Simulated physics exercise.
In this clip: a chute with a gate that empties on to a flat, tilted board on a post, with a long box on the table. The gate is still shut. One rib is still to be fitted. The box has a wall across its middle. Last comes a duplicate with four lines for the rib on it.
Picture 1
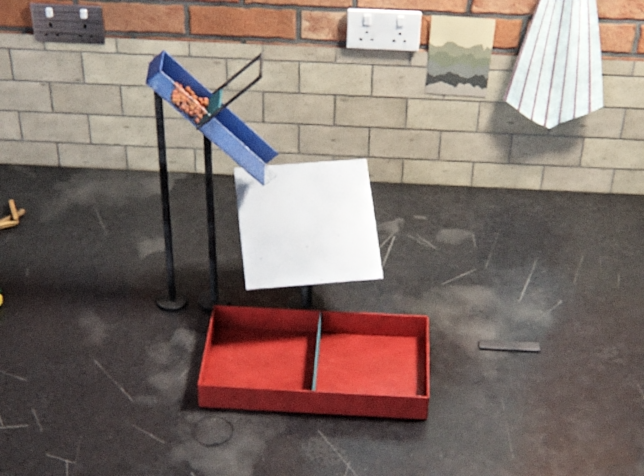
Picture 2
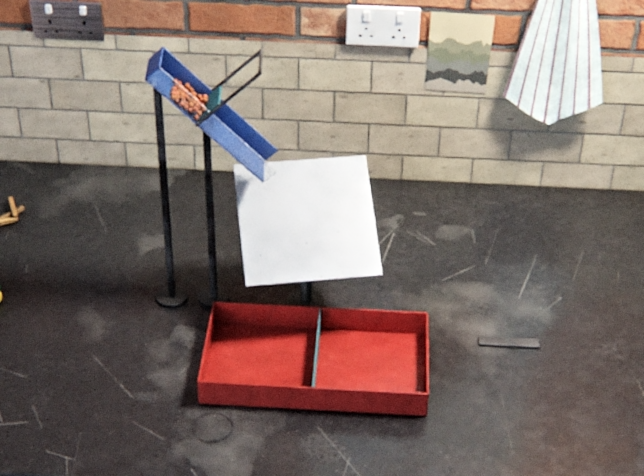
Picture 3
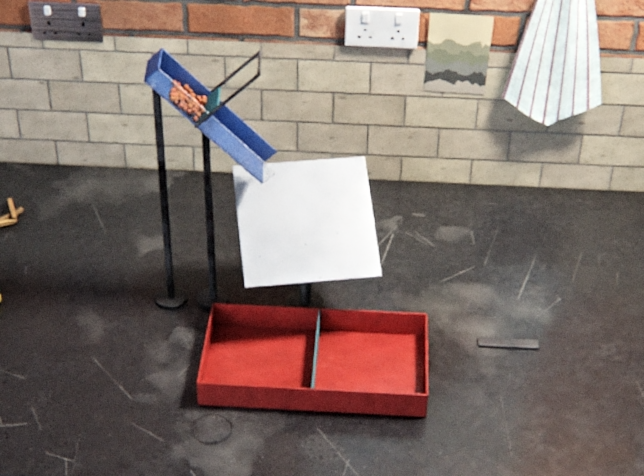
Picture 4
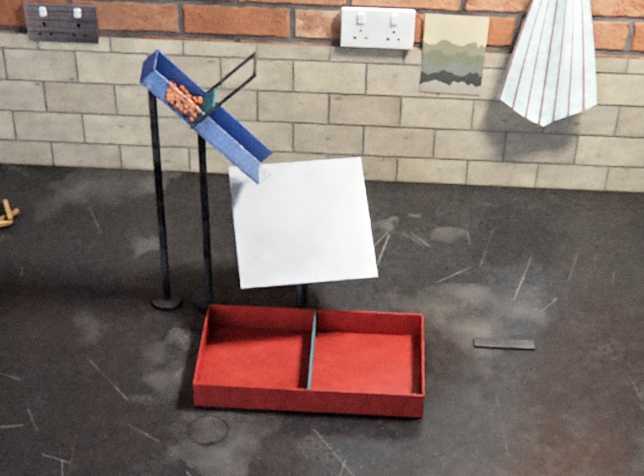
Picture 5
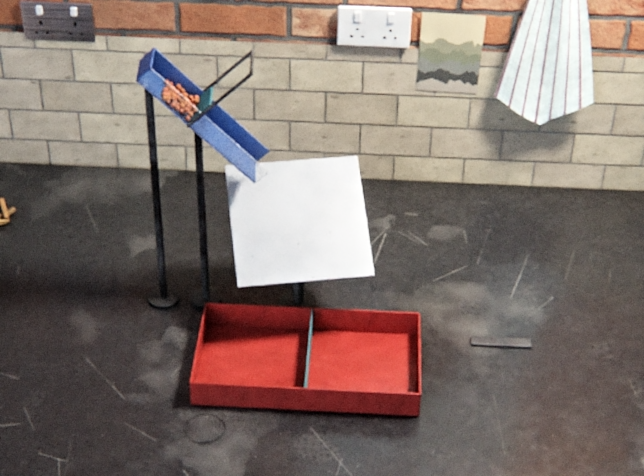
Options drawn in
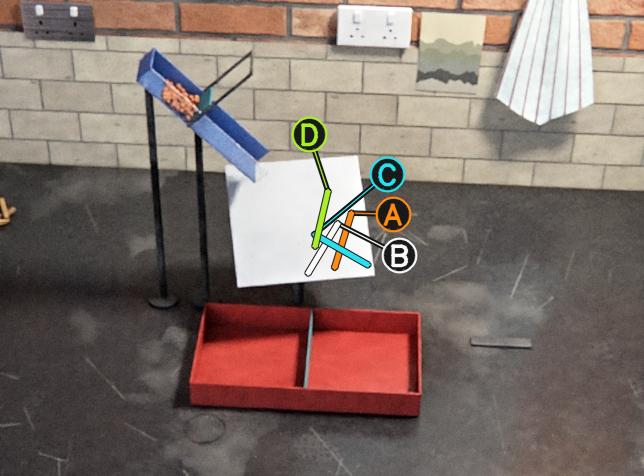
A blue chute holds clay pellets above a tilted white board and red box, all still.
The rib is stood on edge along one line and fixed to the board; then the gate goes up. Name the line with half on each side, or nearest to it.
Use line D.
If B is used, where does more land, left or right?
More lands on the left.
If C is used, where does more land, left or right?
More lands on the right.
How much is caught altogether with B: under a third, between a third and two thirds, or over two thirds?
Line B gives over two thirds.
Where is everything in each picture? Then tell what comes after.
Load behind the gate at (190, 105), clay pellets; lip of the chute at (264, 175), sloping fairly steeply, in the first picture.
Middle of the board at (307, 219), tilted fairly steeply; middle of its low edge at (315, 280); of its high edge at (300, 160), in the second picture.
Front corners of the box at (198, 383) and (427, 395); front end of its middle wall at (312, 389); gate still shut at (216, 99), in the third picture.
Middle of the load at (184, 104); lip at (258, 174), in the fourth picture.
Middle of the load at (180, 103); lip at (255, 173), in the fifth picture.
On the marked copy, line A from (351, 213) to (334, 267); line B from (337, 223) to (308, 273); line C from (314, 234) to (367, 264); line D from (327, 191) to (315, 246).
With A, of what is caught, a small part in the left half, most in the right.
With B, of what is caught, nearly all in the left half, a small part in the right.
With C, of what is caught, a small part in the left half, most in the right.
With D, of what is caught, about half in the left half, about half in the right.
